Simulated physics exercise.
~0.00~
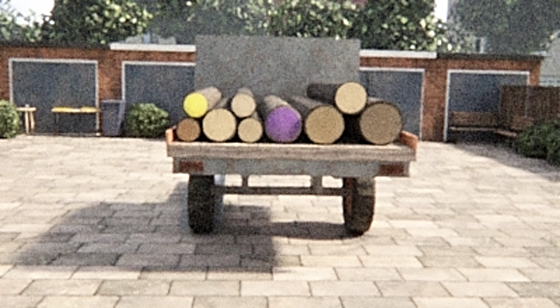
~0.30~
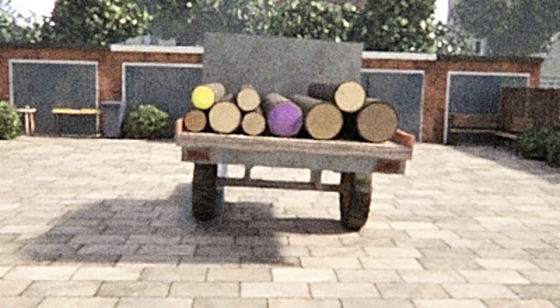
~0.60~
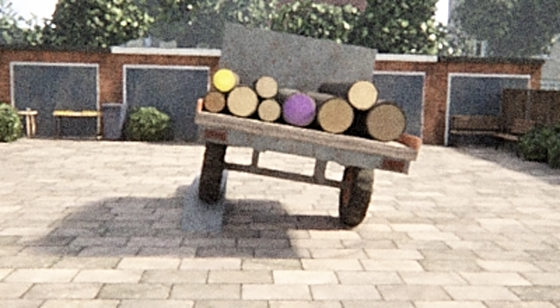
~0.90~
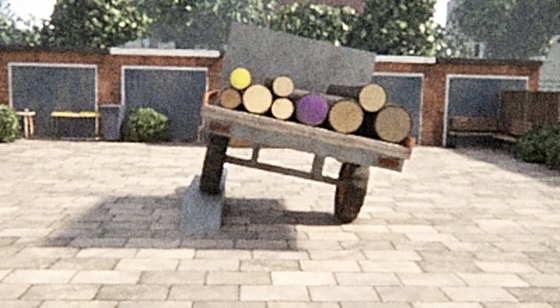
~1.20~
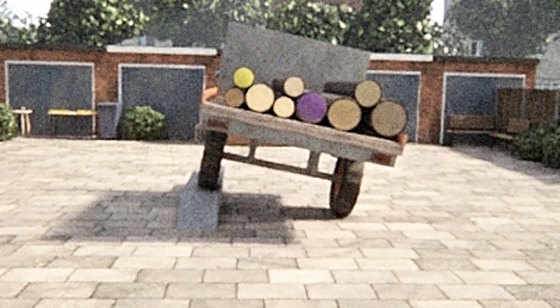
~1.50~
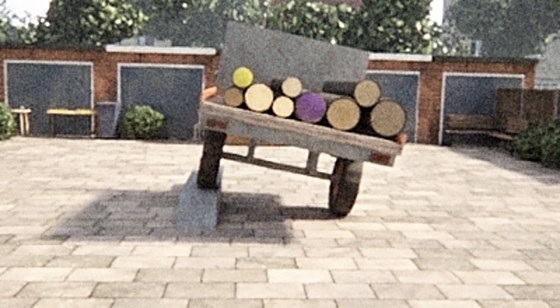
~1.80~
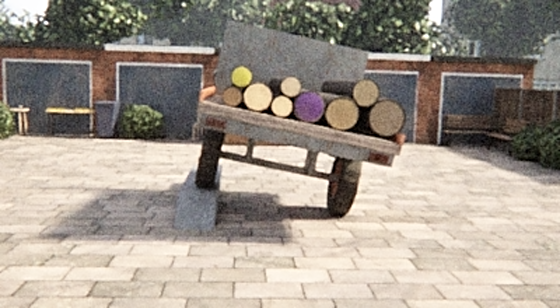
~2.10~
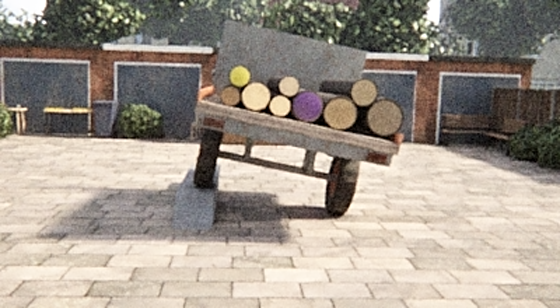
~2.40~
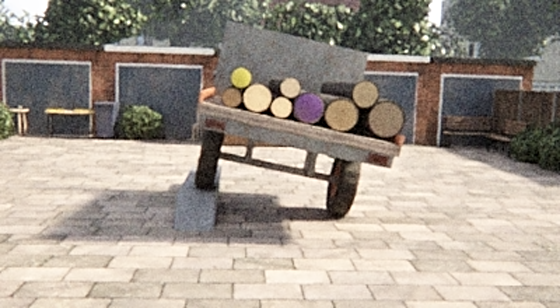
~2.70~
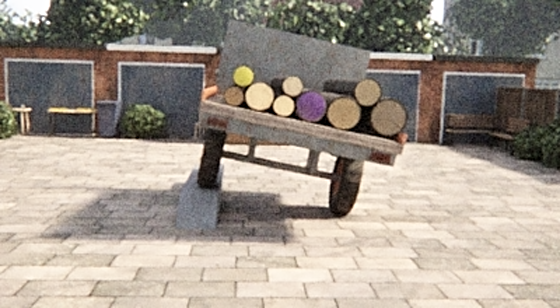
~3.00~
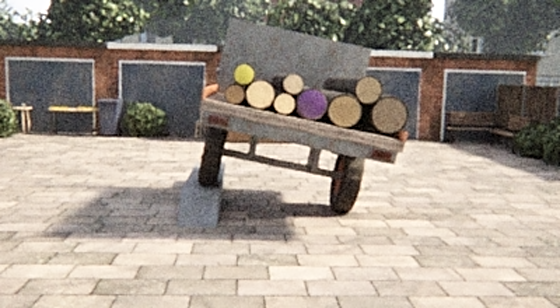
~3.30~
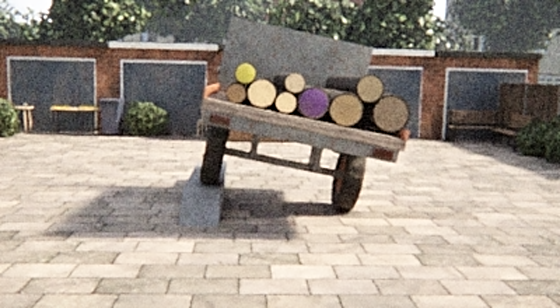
Paved yard with brick garages, a log-laden trailer tilting as its left wheel climbs a slab, yellow and purple logs staying aboard.
